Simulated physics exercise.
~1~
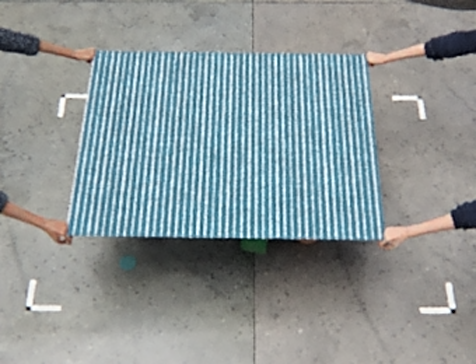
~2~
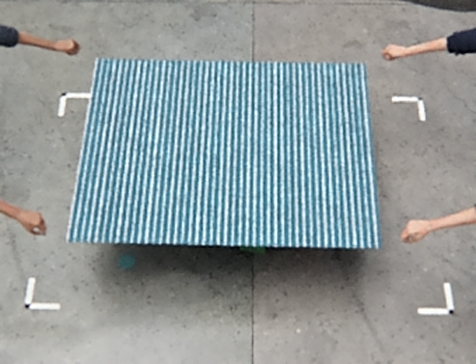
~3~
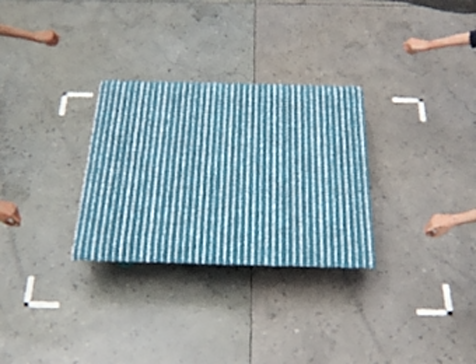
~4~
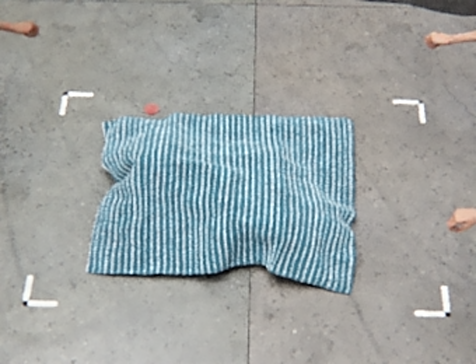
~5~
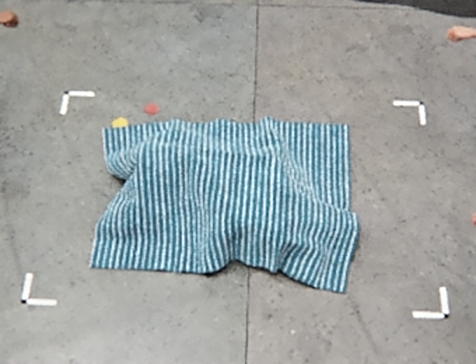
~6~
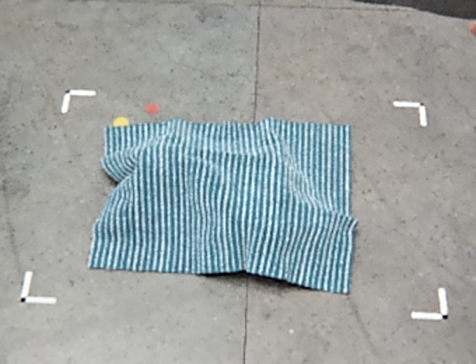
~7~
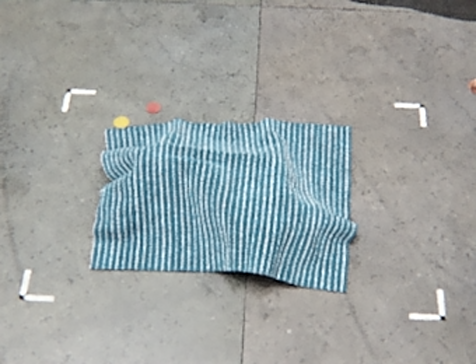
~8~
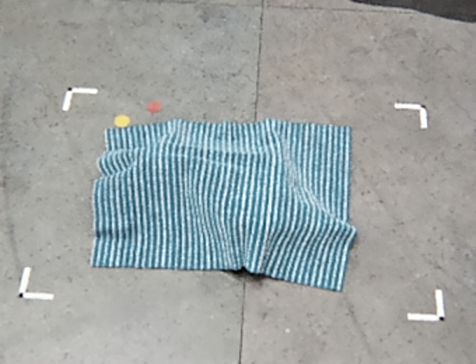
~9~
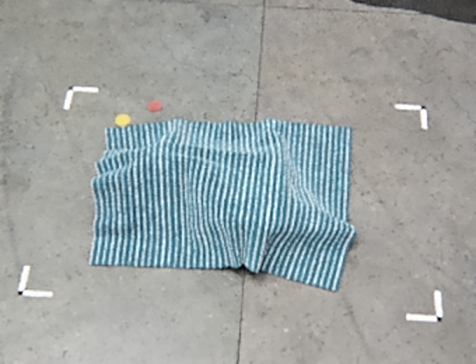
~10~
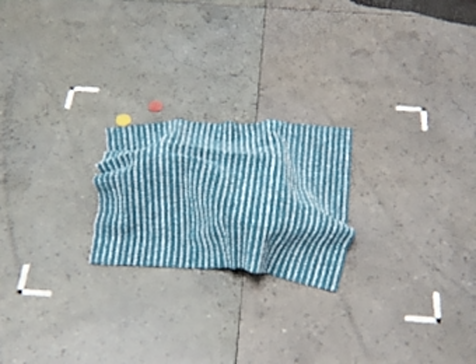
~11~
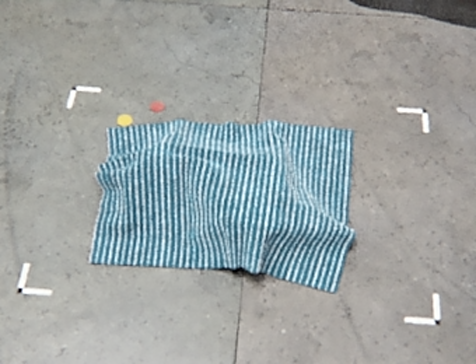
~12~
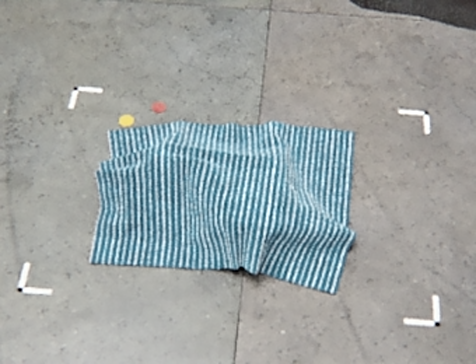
A striped cloth drops from four hands and settles rumpled, leaving two small discs uncovered.
